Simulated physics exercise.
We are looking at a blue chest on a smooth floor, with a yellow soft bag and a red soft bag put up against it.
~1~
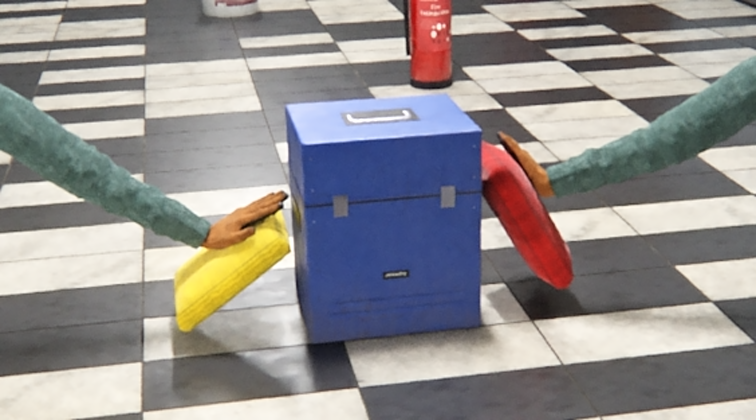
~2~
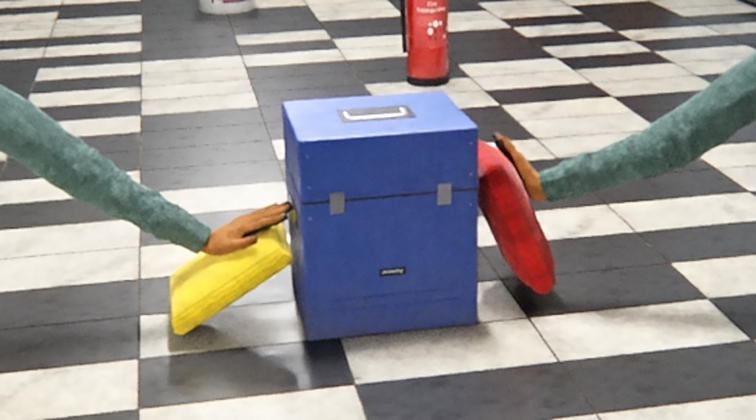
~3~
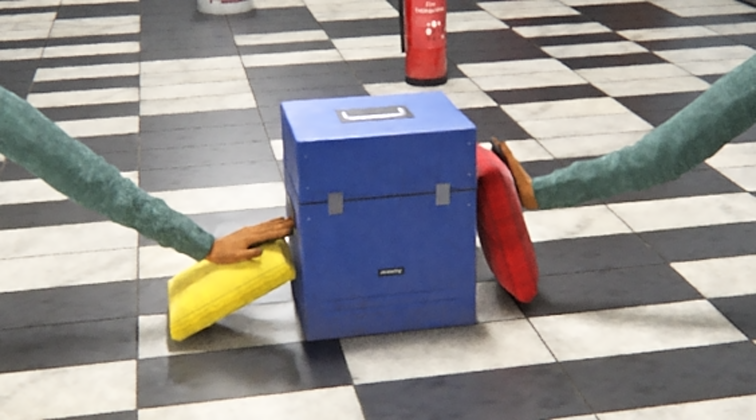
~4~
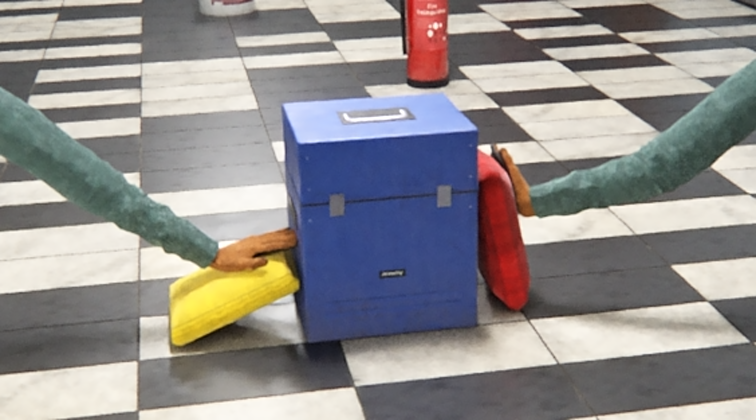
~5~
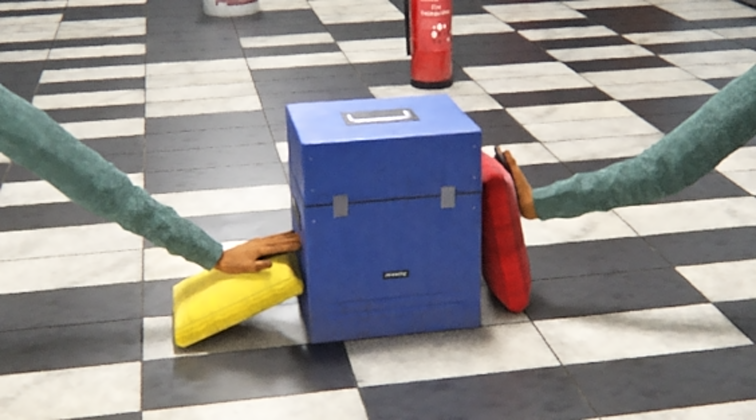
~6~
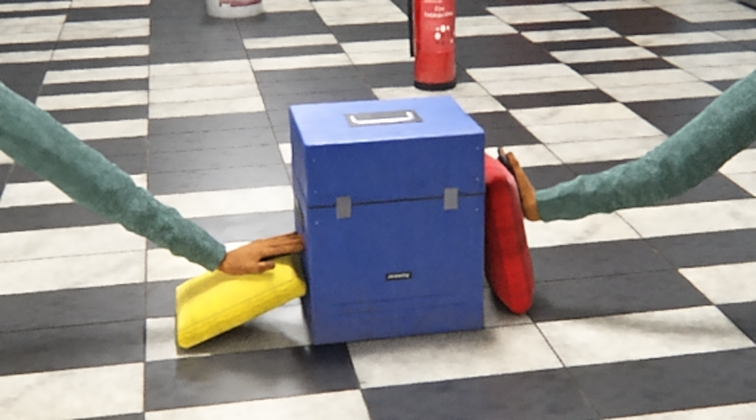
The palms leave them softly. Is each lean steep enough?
As it turns out, the yellow soft bag slips and lies down, the red soft bag holds its lean.
Then, 0.20 s after the last picture, yellow soft bag flat on the floor near (237, 308); red soft bag leaning near (498, 231).
Then, 0.88 s after the last picture, yellow soft bag flat on the floor near (237, 307); red soft bag leaning near (497, 231).
At rest, yellow soft bag flat on the floor near (237, 307); red soft bag leaning near (497, 231). The yellow soft bag slumps to the floor and the red soft bag remains propped up.
